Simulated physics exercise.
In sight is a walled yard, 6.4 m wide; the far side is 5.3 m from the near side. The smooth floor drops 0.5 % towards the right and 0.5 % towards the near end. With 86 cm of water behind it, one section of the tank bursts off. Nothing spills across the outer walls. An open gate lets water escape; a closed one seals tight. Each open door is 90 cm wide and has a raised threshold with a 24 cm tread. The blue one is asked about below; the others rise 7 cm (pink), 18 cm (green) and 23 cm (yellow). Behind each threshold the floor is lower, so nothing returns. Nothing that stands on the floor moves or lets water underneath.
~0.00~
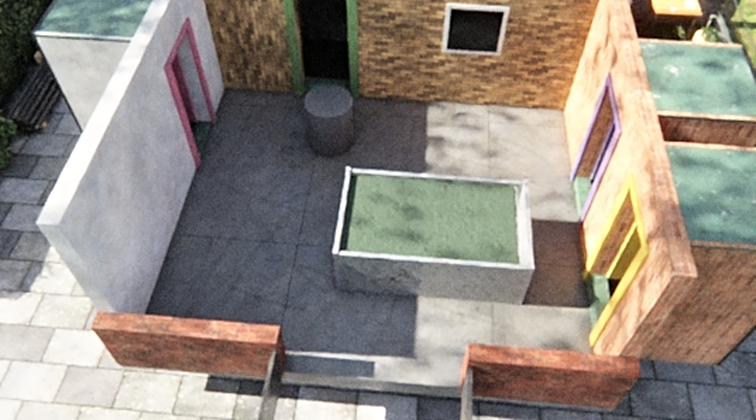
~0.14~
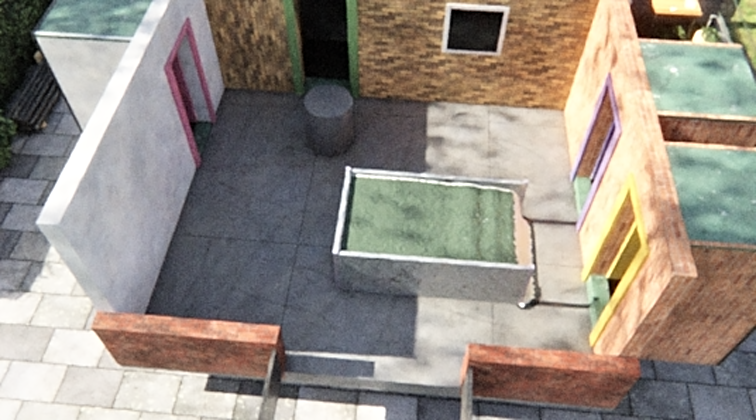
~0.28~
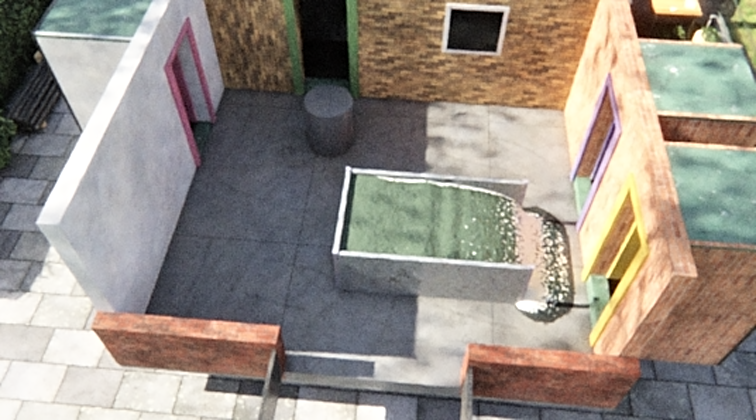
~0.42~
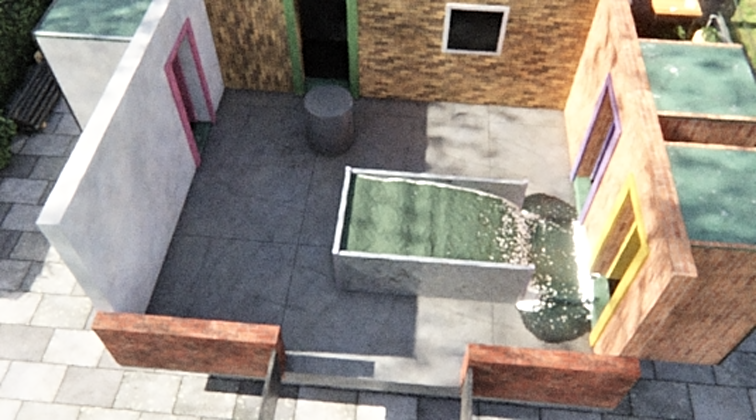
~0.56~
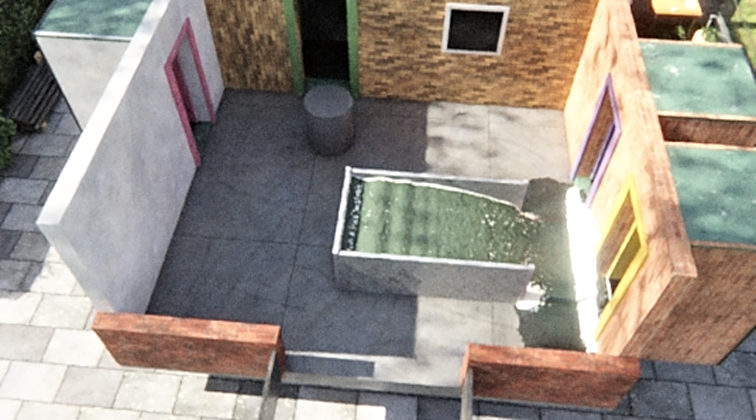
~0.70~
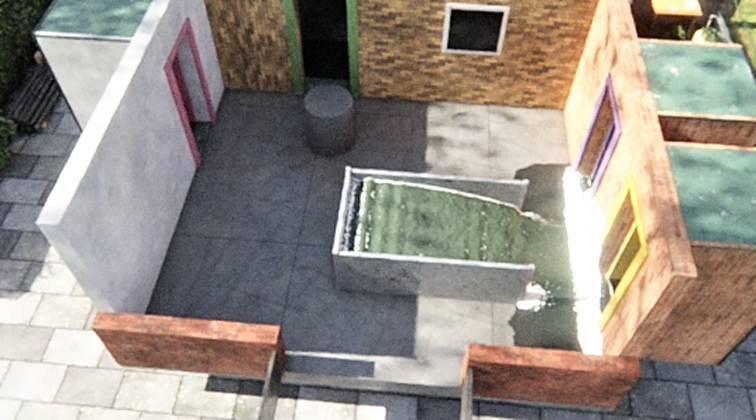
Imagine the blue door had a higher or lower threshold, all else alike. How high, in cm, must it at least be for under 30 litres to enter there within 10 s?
It would have to be roughly 29 cm high.
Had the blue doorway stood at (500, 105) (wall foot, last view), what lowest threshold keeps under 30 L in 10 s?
About 22 cm.
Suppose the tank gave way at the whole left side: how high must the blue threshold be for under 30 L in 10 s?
Then roughly 9.0 cm.
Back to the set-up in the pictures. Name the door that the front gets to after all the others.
It is the pink one.
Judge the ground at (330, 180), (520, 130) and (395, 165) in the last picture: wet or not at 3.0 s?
In turn: Dry, under water, dry.
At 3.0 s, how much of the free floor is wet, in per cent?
About 50 per cent.
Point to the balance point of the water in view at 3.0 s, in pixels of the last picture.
Near (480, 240).
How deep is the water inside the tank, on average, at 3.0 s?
About 21 cm.
After 1.4 s water covers 20 % of the floor, deepest (60 cm) near (592, 382); 31 cm at the blue door, 35 litres in over its 15 cm threshold.
After 3.0 s water covers 50 % of the floor, deepest (40 cm) near (592, 382); 21 cm at the blue door, 131 litres in over its 15 cm threshold.
After 10.0 s water covers 100 % of the floor, deepest (15 cm) near (572, 205); 15 cm at the blue door, 144 litres in over its 15 cm threshold.
At the blue door as built, the water arrived by 0.6 s and peaked near 44 cm at 0.7 s.
With a threshold of 26 cm, 47 litres would have come in within the 10 s; with 35.5 cm, 10 litres. So under 30 litres takes about 29 cm.
